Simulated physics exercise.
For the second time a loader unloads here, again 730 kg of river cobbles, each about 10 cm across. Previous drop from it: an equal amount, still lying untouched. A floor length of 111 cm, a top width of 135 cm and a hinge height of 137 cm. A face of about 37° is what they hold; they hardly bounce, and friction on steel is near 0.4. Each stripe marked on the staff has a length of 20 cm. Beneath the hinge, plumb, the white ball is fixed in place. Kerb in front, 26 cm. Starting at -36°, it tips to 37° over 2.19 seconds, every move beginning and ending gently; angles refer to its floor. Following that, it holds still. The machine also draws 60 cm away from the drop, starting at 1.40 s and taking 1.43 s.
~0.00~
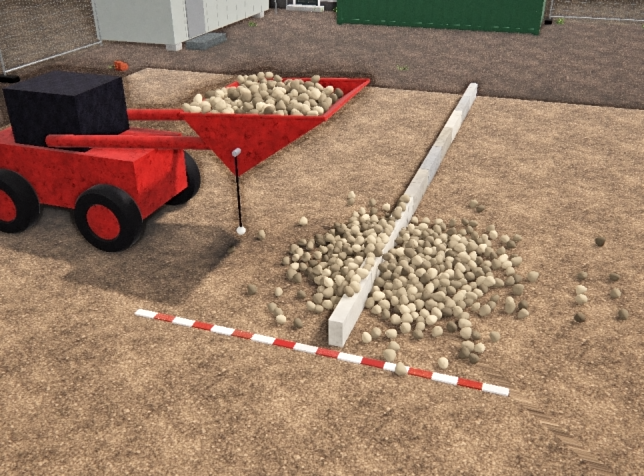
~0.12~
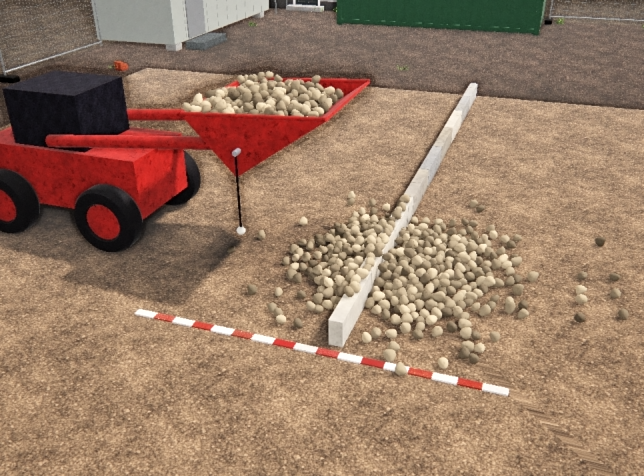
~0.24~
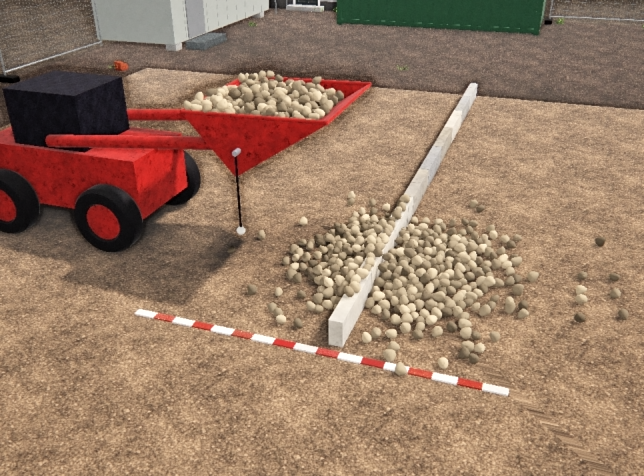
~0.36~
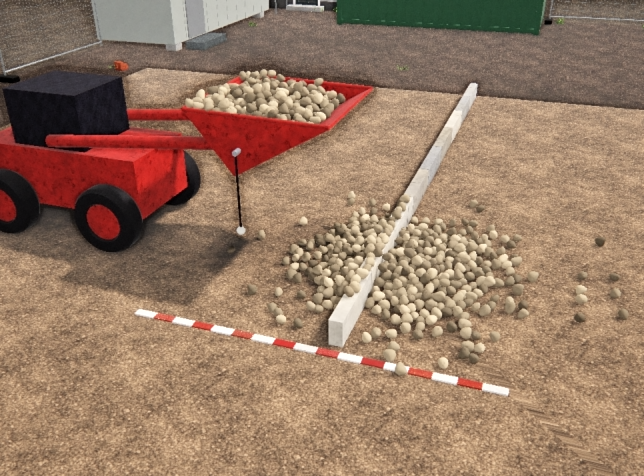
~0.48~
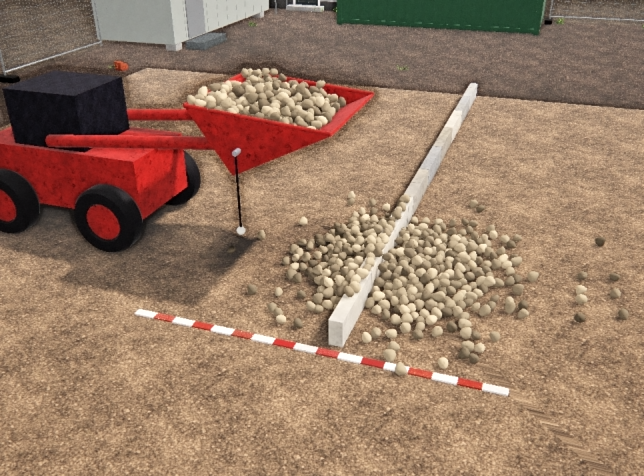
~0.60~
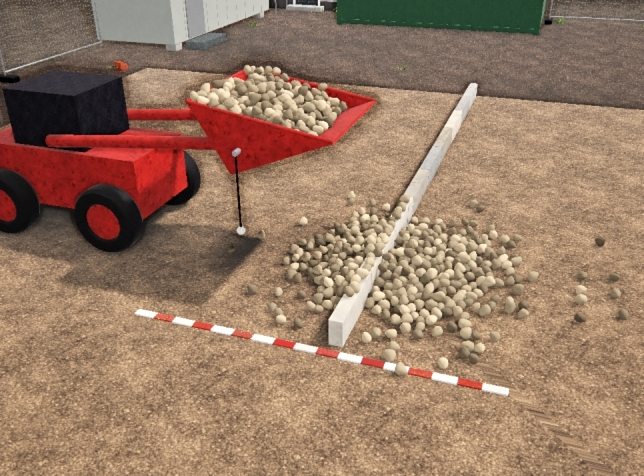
On a dirt yard, a red loader slowly tilts its raised bucket of pale stones forward.
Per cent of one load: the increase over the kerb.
2 percent.
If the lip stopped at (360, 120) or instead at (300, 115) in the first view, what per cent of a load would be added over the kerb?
The first would add some 25 per cent and the second some 0 per cent.
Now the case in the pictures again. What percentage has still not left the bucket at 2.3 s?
About 20 percent.
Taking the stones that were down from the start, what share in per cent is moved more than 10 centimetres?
About 5 %.
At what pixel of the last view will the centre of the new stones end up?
Roughly pixel (325, 243) in the last view.
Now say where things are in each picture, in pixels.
In the first frame, the bucket is at -36°, its lip at (326, 119); the top of the load is at (275, 84). The earlier load is highest near (384, 232), 33 cm above ground level, 42 % on this side of the kerb, 58 % over the kerb.
The second frame shows lip at (326, 120), floor tilted -35°, highest stones at (271, 84); the stones move at 0.1 m/s on average.
The third frame shows lip at (328, 123), floor tilted -34°, highest stones at (264, 83); the stones move at 0.1 m/s on average.
The fourth frame shows lip at (329, 128), floor tilted -31°, highest stones at (261, 80); the stones move at 0.1 m/s on average.
In the fifth frame, the bucket is at -27°, its lip at (331, 135); the top of the load is at (256, 79); the stones move at 0.2 m/s on average.
In the sixth frame, the bucket is at -23°, its lip at (333, 143); the top of the load is at (255, 75); the stones move at 0.2 m/s on average.
After 1.6 s the floor is at 26°; in per cent of one load, 98 in the bucket, 44 on this side of the kerb, 58 over the kerb; the foremost stones are at (629, 296).
After 2.3 s the floor is at 37°; in per cent of one load, 20 in the bucket, 120 on this side of the kerb, 59 over the kerb; the foremost stones are at (629, 296).
After 3.3 s the floor is at 37°; in per cent of one load, 0 in the bucket, 140 on this side of the kerb, 60 over the kerb; the foremost stones are at (629, 296).
After 6.1 s the floor is at 37°; in per cent of one load, 0 in the bucket, 140 on this side of the kerb, 60 over the kerb; the foremost stones are at (629, 296). Net gain over the kerb, 2.
